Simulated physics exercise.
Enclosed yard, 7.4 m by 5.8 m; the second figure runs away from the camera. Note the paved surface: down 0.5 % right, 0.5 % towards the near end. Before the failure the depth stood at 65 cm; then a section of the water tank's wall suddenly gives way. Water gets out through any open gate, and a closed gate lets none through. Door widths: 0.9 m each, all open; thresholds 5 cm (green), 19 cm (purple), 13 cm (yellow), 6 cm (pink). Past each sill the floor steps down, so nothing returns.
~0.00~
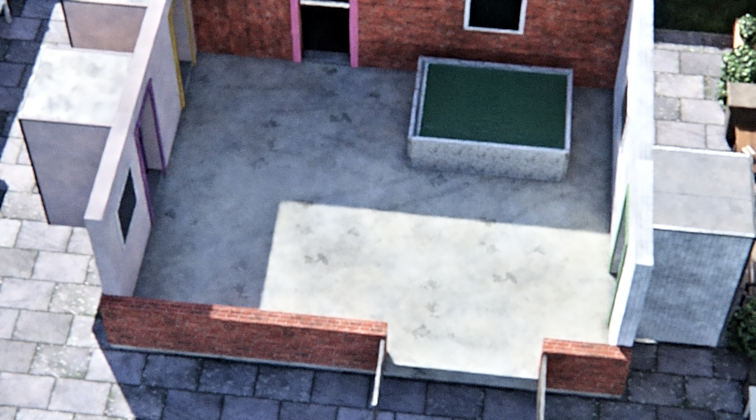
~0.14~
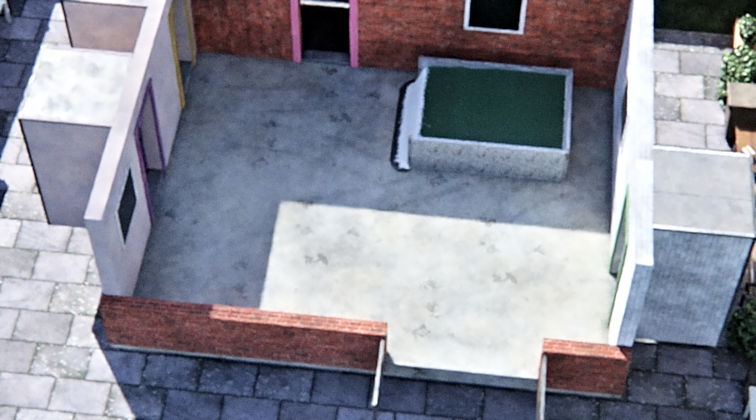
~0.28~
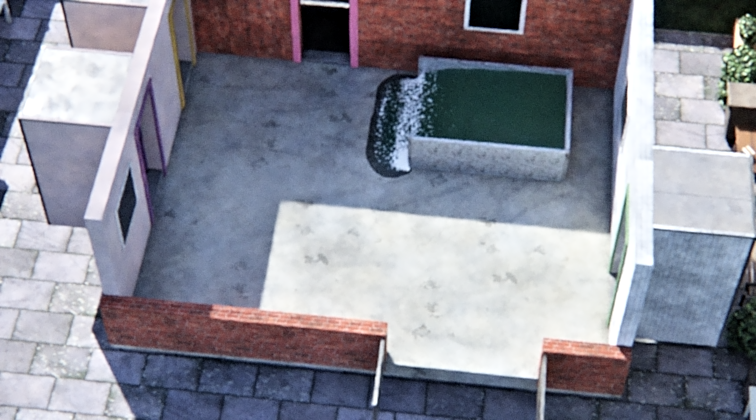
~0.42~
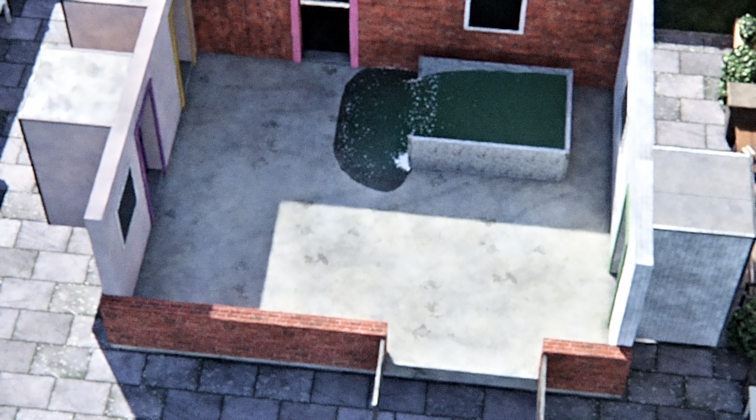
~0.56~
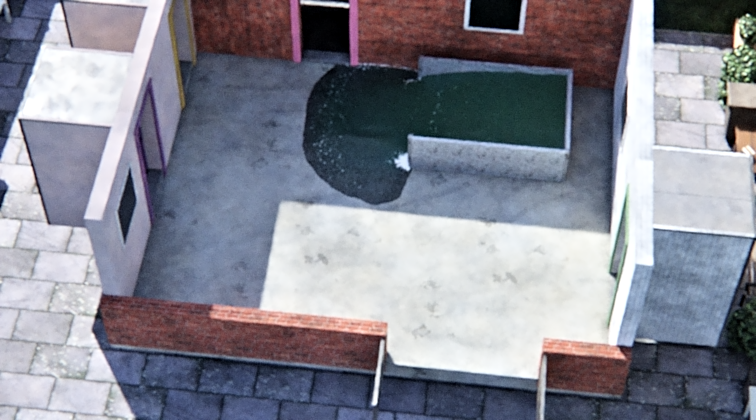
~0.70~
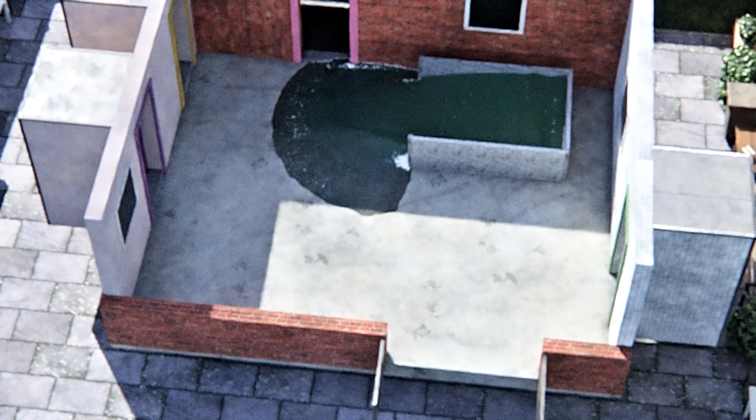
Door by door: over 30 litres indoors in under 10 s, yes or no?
Green door: Yes, purple door: No, yellow door: Yes, pink door: Yes.
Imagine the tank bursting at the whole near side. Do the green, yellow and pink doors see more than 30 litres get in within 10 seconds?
Then: Green beyond it, yellow short of it, pink short of it.
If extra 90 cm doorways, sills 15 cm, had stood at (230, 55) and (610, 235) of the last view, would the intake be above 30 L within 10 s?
The first door gets there and the second falls short.
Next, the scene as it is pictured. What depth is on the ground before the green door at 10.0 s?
About 11.5 cm.
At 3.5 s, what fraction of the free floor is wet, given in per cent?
Roughly 50 % of the floor.
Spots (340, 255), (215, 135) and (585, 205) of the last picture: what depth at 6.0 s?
Depths: About 4, 10 and 0 centimetres.
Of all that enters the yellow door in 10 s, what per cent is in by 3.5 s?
Roughly 75 percent is in by then.
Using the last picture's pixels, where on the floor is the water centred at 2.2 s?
About (368, 127).
After 1.4 s water covers 35 % of the floor and is deepest (27 cm) near (399, 142); green door not reached, purple door not reached, yellow door 19 cm at the sill, 0 L in, pink door 13 cm at the sill, 2 L in.
After 2.2 s water covers 40 % of the floor and is deepest (38 cm) near (202, 76); green door not reached, purple door 19 cm at the sill, 0 L in, yellow door 34 cm at the sill, 55 L in, pink door 14 cm at the sill, 21 L in.
After 3.5 s water covers 50 % of the floor and is deepest (33 cm) near (129, 313); green door not reached, purple door 18 cm at the sill, 2 L in, yellow door 29 cm at the sill, 216 L in, pink door 11 cm at the sill, 55 L in.
After 6.0 s water covers 70 % of the floor and is deepest (19 cm) near (127, 322); green door not reached, purple door 8 cm at the sill, 2 L in, yellow door 11 cm at the sill, 287 L in, pink door 9 cm at the sill, 69 L in.
After 10.0 s water covers 95 % of the floor and is deepest (12 cm) near (609, 342); green door 11 cm at the sill, 56 L in, purple door 6 cm at the sill, 2 L in, yellow door 3 cm at the sill, 288 L in, pink door 4 cm at the sill, 83 L in.
